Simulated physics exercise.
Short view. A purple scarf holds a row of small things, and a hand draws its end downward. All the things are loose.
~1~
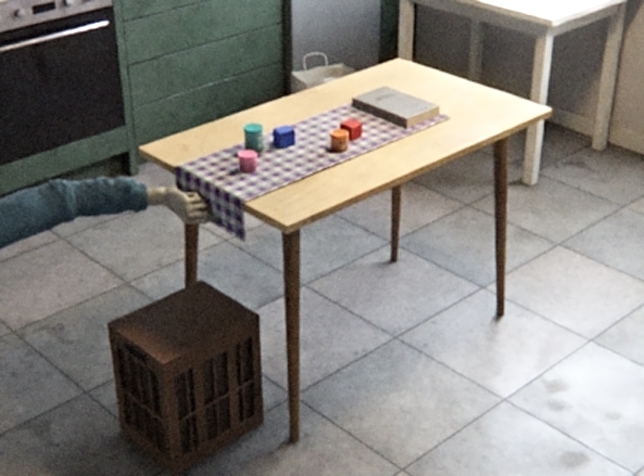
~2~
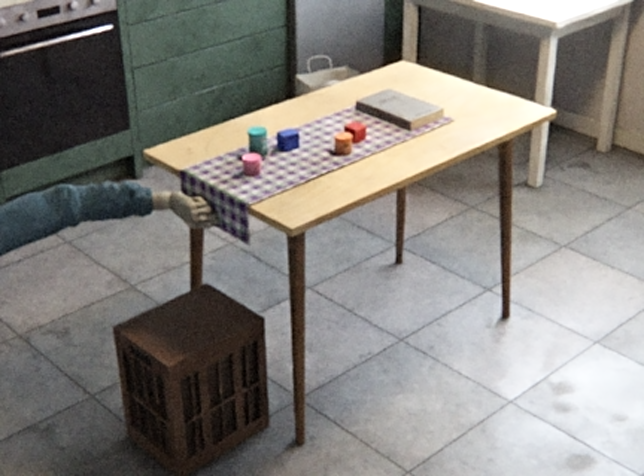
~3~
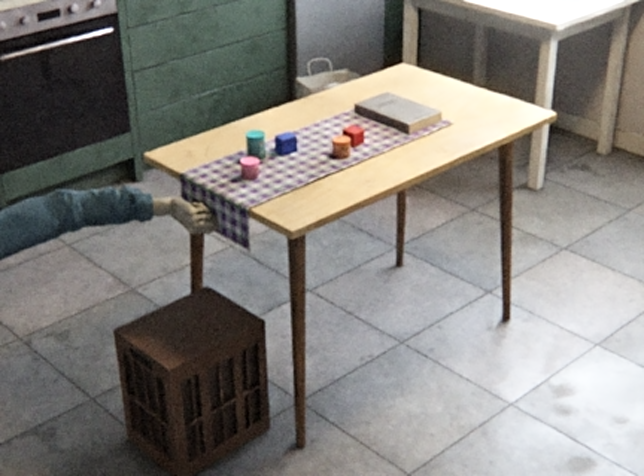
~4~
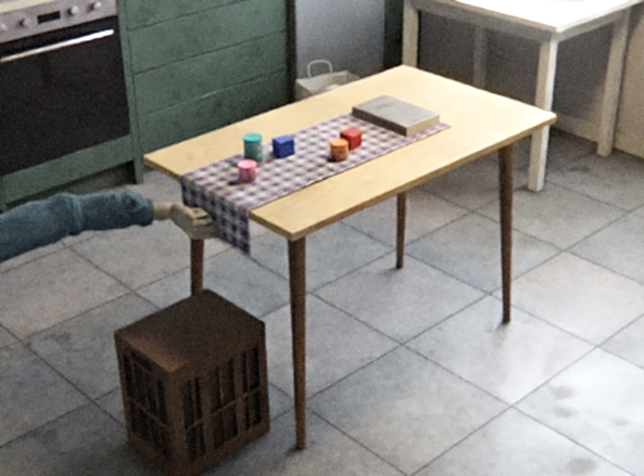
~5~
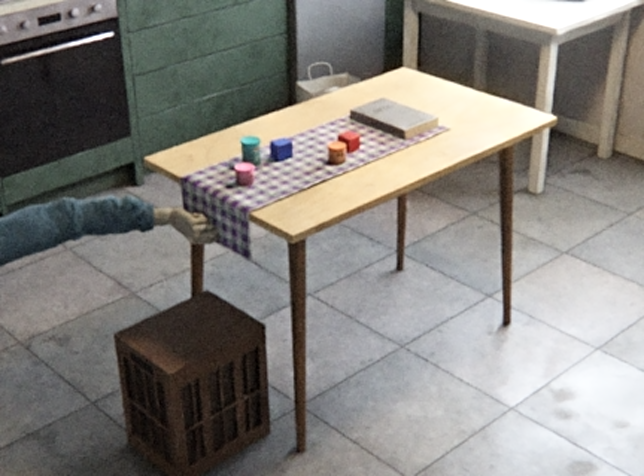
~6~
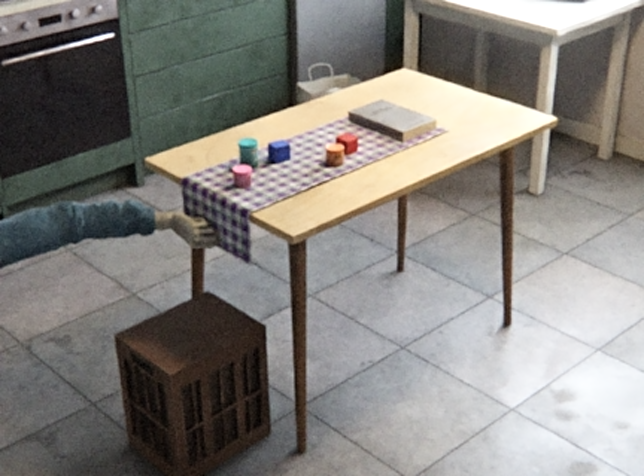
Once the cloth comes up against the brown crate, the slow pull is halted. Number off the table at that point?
The tally of dropped things is two.
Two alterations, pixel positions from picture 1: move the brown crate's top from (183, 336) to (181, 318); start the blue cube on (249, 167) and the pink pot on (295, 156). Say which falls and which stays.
The blue cube is lost; the pink pot stays put.
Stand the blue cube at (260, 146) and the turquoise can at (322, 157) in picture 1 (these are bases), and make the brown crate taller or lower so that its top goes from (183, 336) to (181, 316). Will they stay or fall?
Outcome for the blue cube: It stays. Outcome for the turquoise can: It stays.
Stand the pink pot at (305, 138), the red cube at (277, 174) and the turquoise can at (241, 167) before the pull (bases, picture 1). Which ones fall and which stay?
Here's how it goes: The pink pot makes it through, the red cube ends up down, and the turquoise can ends up down.
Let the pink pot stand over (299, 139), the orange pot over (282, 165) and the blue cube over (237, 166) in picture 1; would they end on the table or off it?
As for the pink pot, it stays aboard; the orange pot goes off; the blue cube goes off.
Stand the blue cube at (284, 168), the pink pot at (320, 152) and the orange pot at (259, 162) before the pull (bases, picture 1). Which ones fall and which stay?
Looking at each one, the blue cube drops away, the pink pot remains in position and the orange pot drops away.
Early on, hem near (219, 295); pink pot gone.
Midway, hem on the crate; pink pot and turquoise can gone.
Finally, hem on the crate; pink pot and turquoise can gone. The answer is two.
